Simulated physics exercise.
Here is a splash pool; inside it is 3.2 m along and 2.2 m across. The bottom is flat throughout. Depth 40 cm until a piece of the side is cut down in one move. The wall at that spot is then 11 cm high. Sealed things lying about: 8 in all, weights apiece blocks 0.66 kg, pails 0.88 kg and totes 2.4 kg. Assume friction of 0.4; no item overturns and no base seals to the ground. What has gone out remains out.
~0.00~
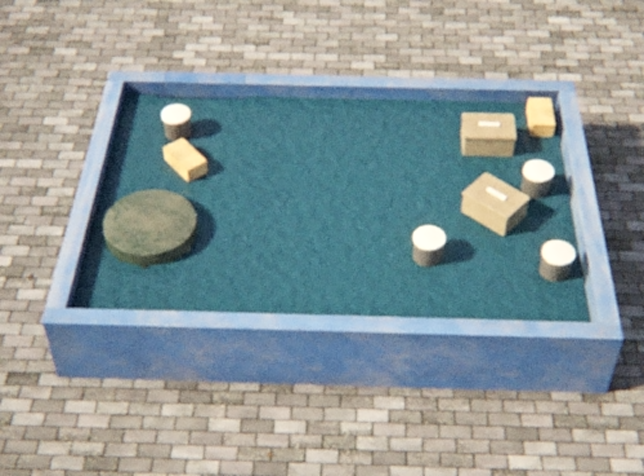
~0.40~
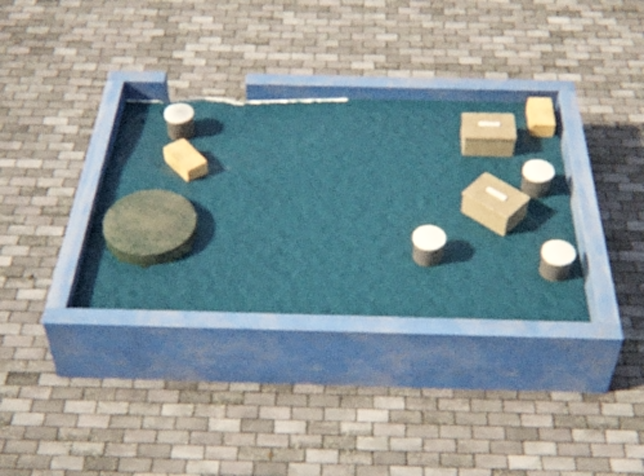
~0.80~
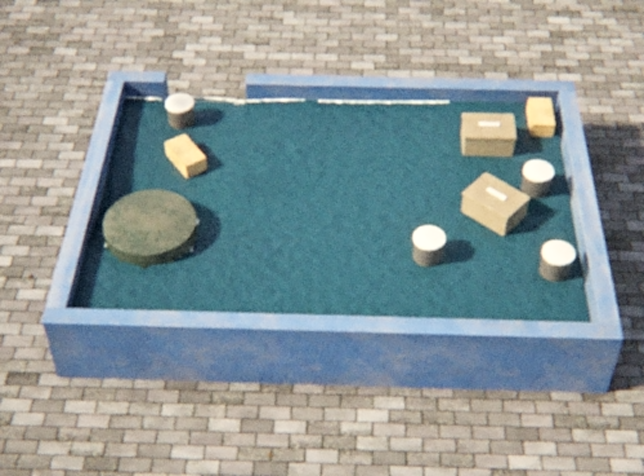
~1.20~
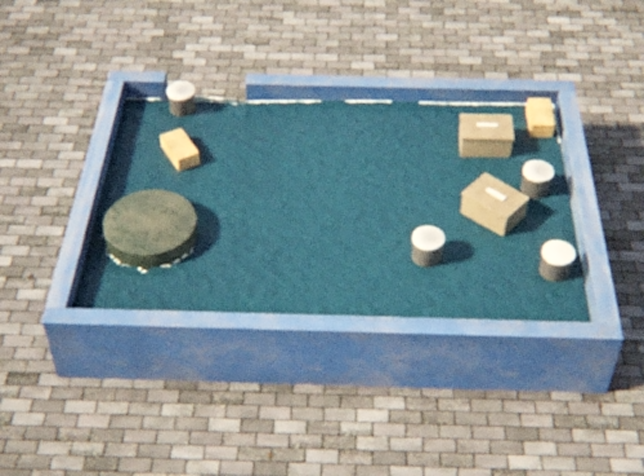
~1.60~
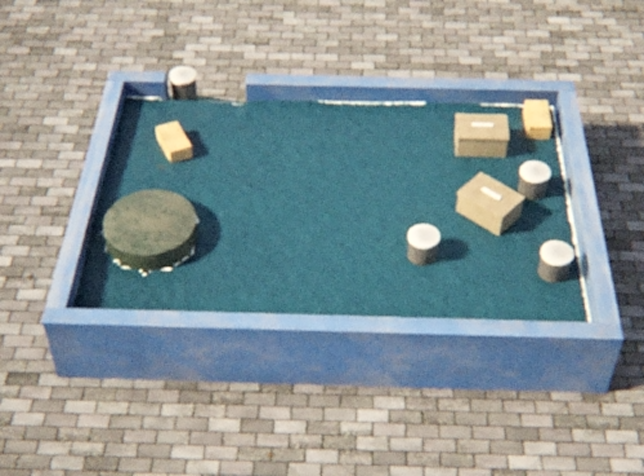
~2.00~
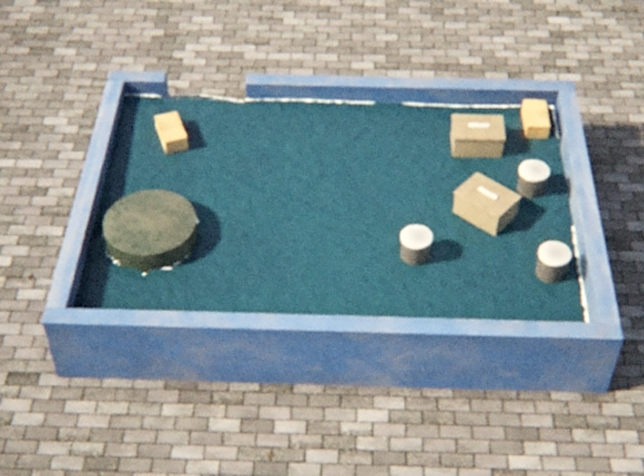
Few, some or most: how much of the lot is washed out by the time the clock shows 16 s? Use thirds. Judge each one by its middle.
That comes to not even a third.
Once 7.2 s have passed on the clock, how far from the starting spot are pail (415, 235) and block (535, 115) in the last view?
Going in order, that's 30 cm then 20 cm.
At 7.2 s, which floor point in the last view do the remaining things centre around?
At about (476, 228).
After 3.2 s 1 of 8 are out; 7 afloat.
After 7.2 s 2 of 8 are out; 6 afloat.
After 12.0 s 2 of 8 are out; 6 afloat.
After 16.0 s 2 of 8 are out; 6 afloat.
